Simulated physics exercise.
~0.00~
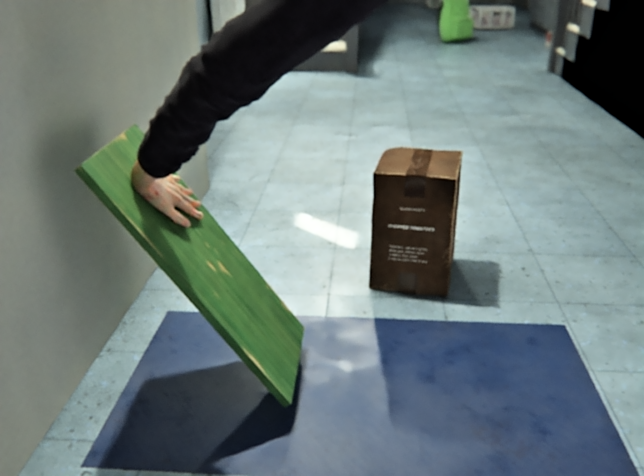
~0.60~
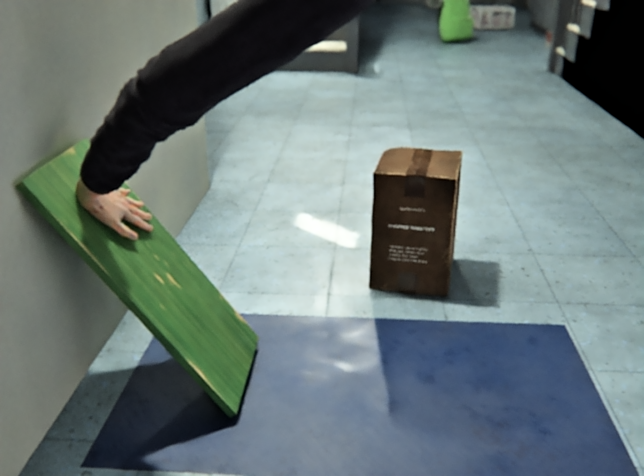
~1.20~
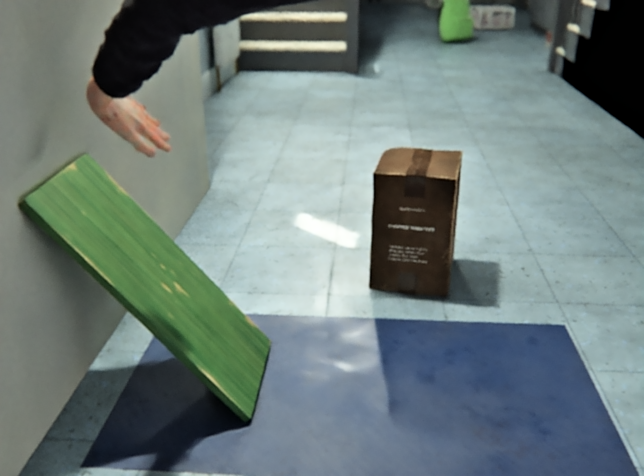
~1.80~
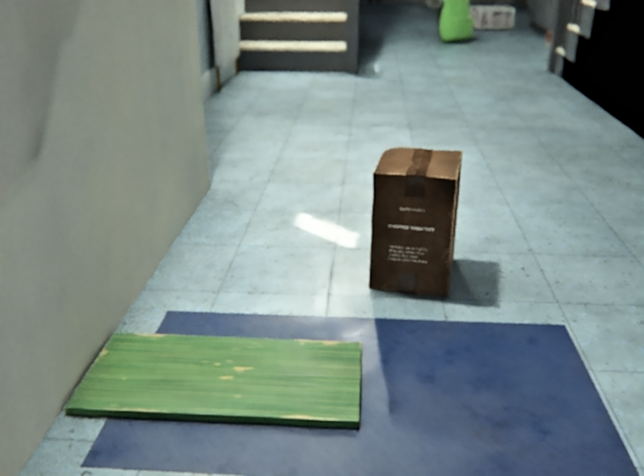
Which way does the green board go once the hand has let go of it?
It moves down, slipping from its lean until it lies flat on the floor, partly across the blue mat.
In a corner of a pale tiled floor, seen from a still, raised viewpoint, a blue mat lies in front beside a grey wall. A dark-sleeved arm holds a long green board at a slant on the left, while a brown box stands upright behind the mat. The hand moves the board left until its top rests near the wall. The fingers then let go and the hand draws back above it. The board slips down, its foot sliding right, and ends lying flat across the mat's left side, with the box still standing.
